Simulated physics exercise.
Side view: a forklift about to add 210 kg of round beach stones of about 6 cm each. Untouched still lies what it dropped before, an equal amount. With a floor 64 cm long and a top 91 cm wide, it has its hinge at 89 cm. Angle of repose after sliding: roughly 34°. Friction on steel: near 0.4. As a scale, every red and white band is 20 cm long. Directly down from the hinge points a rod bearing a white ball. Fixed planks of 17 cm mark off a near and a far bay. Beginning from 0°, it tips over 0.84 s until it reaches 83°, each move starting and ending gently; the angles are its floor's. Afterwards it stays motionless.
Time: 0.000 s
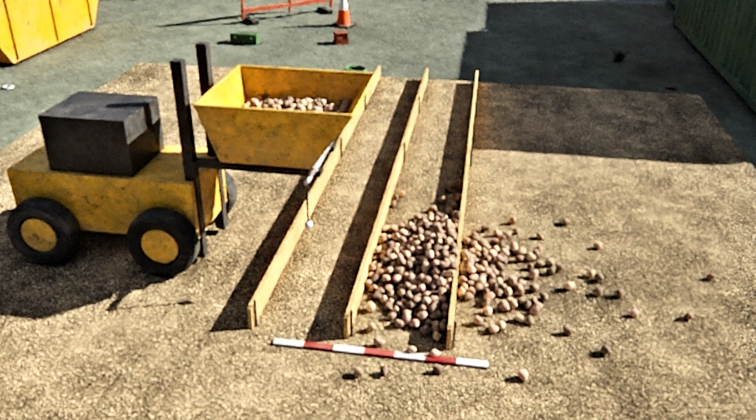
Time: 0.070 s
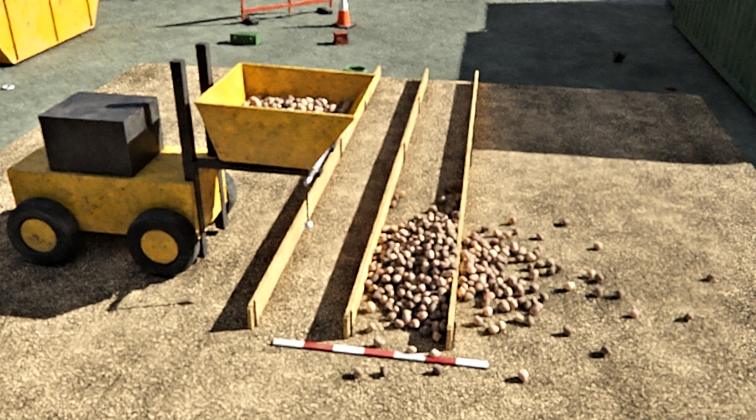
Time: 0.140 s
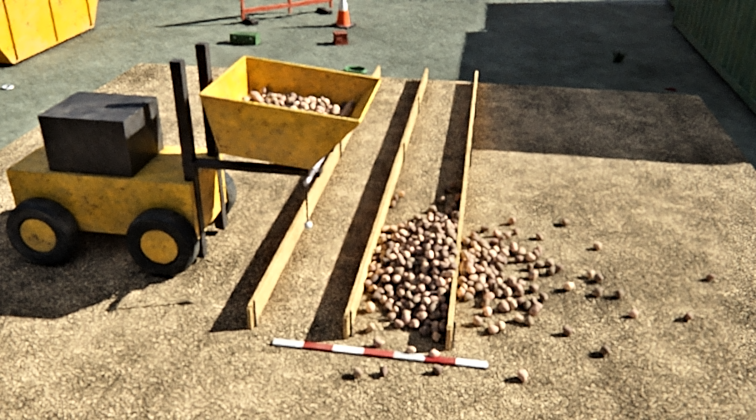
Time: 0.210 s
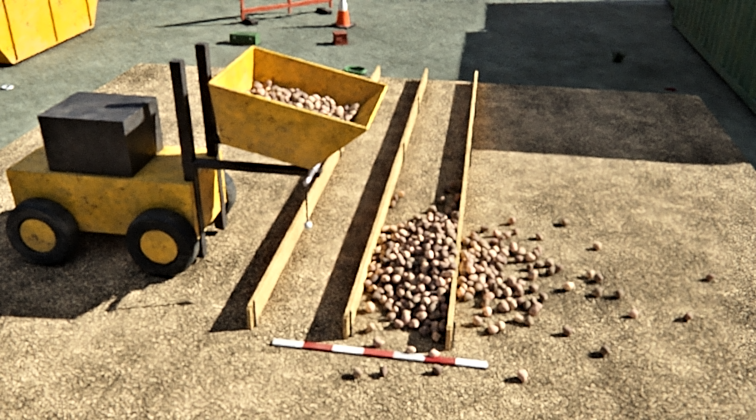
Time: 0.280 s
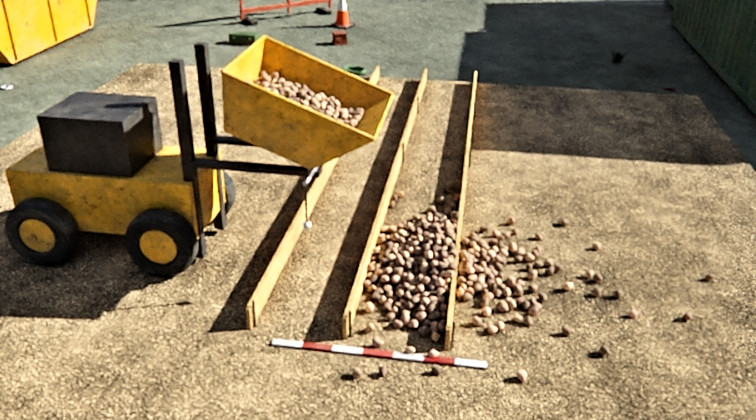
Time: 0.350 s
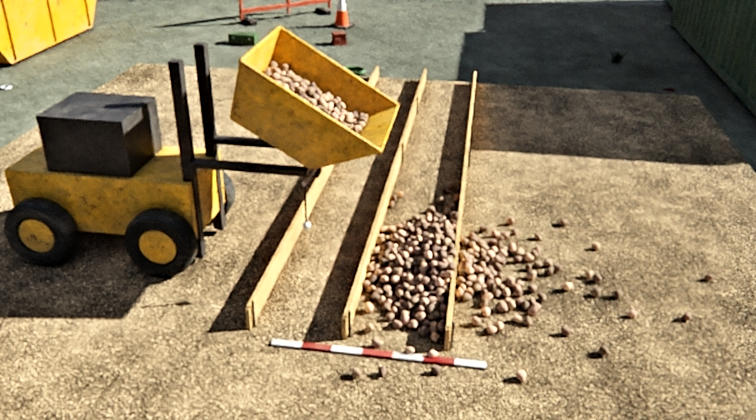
A yellow skip of round stones on a forklift tilts steadily down toward the right.
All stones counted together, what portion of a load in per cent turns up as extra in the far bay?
About 44 percent of a load.
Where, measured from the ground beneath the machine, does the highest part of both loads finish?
Top of heap: Approx. 32 cm above ground level.
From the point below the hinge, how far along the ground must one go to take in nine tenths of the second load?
Around 180 cm.
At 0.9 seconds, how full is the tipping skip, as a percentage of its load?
It holds some 80 per cent.
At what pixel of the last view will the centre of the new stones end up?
Near (467, 264).
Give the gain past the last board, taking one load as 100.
Roughly 55 per cent of a load.
After 0.6 s the floor is at 70°; in per cent of one load, 100 in the tipping skip, 80 in the far bay, 20 past the last board; the foremost stones are at (627, 285).
After 0.9 s the floor is at 83°; in per cent of one load, 79 in the tipping skip, 101 in the far bay, 20 past the last board; the foremost stones are at (627, 285).
After 1.3 s the floor is at 83°; in per cent of one load, 12 in the tipping skip, 130 in the far bay, 58 past the last board; the foremost stones are at (627, 285).
After 3.6 s the floor is at 83°; in per cent of one load, 0 in the tipping skip, 124 in the far bay, 76 past the last board; the foremost stones are at (686, 252). Net gain in the far bay, 44.
